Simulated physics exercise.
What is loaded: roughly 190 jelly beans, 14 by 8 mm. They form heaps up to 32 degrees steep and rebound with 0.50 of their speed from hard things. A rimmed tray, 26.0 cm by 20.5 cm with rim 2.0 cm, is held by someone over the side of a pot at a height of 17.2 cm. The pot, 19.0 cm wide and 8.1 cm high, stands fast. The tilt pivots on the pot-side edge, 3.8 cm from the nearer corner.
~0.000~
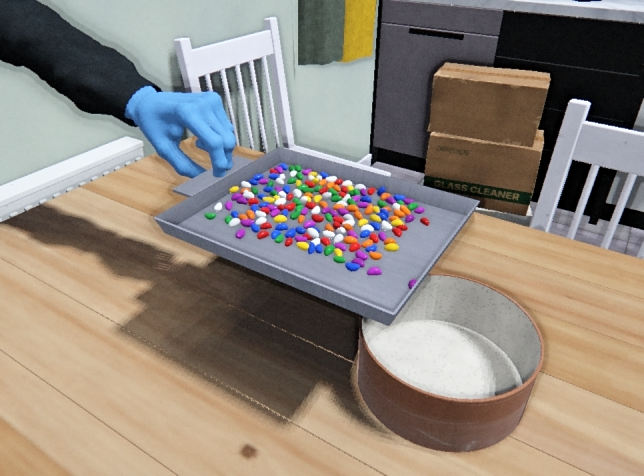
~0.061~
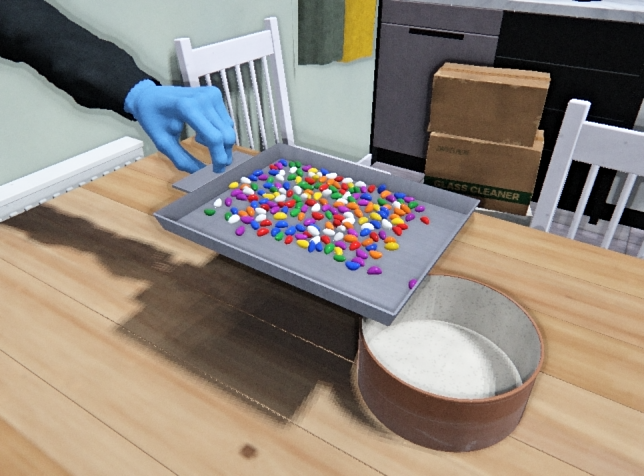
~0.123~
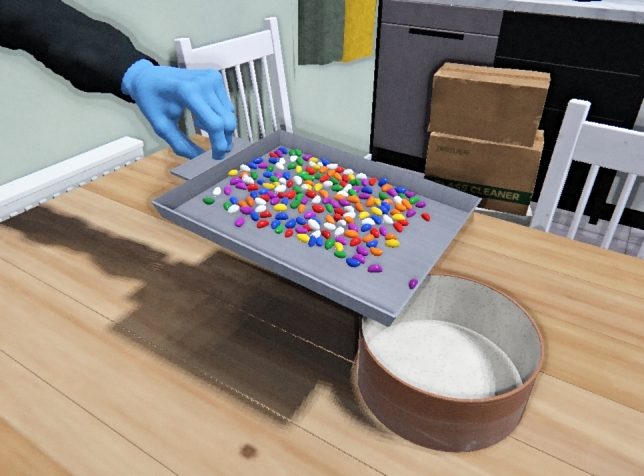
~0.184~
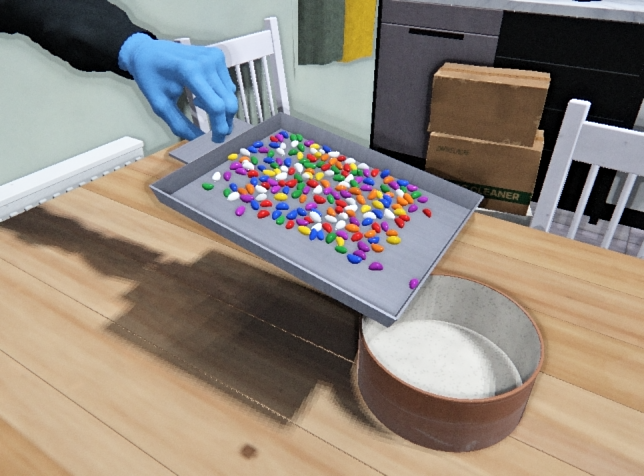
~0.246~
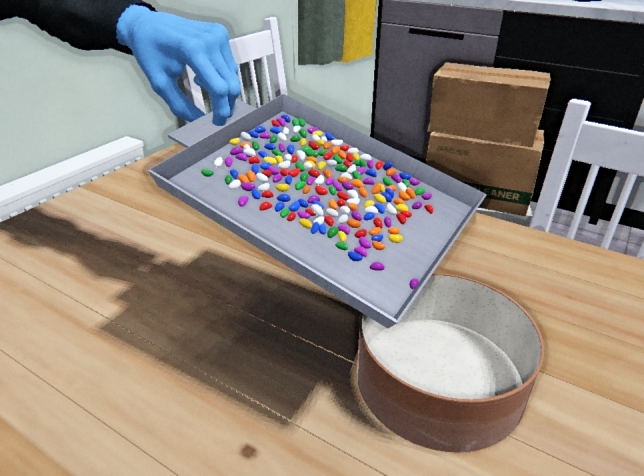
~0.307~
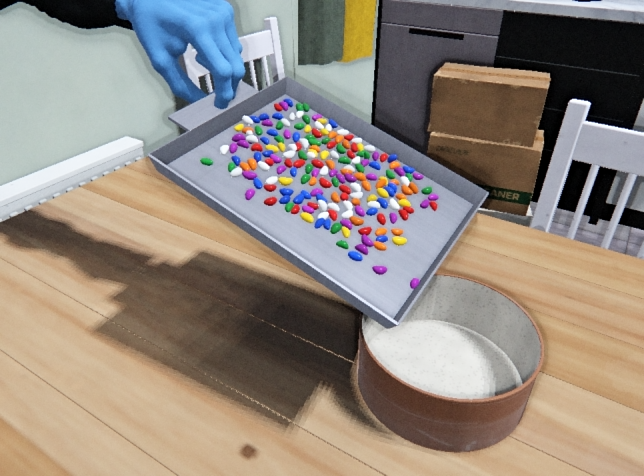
The footage shows a blue-gloved hand at the left of a gray rimmed tray of colorful jelly beans, steadily raising that side so the tray tilts down toward a round brown pot standing still on a wooden table.
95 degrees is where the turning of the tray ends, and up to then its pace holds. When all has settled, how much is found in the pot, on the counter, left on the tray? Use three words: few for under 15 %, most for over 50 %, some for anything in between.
Pot: Some; counter: Most; left on the tray: Few.
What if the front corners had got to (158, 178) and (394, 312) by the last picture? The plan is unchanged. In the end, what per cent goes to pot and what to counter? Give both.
Pot 40, counter 60.
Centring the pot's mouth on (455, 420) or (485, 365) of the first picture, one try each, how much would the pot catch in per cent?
Try one: ~ 90 %; try two: ~ 70 %.
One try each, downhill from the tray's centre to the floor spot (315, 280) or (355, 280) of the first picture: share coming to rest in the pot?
Near 0 and 0 per cent, in that order.
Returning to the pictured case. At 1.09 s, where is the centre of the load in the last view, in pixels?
At that time the load is centred around (447, 317).
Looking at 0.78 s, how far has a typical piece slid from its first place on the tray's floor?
Roughly 14 cm.
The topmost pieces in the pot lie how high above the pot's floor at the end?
It reaches roughly 1.5 cm.
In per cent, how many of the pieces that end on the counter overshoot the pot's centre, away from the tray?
I'd put it close to 80 per cent.
Then, at 0.78 s, tilt 55 degrees; the tray holds 95 %, the pot 0 %.
After 1.09 s, tilt 79 degrees; the tray holds 50 %, the pot 20 %.
After 1.51 s, tilt 95 degrees; the tray holds 0 %, the pot 40 %.
In the end, at 2.5 s, pot 40 %, counter 60 %, tray 0 %.
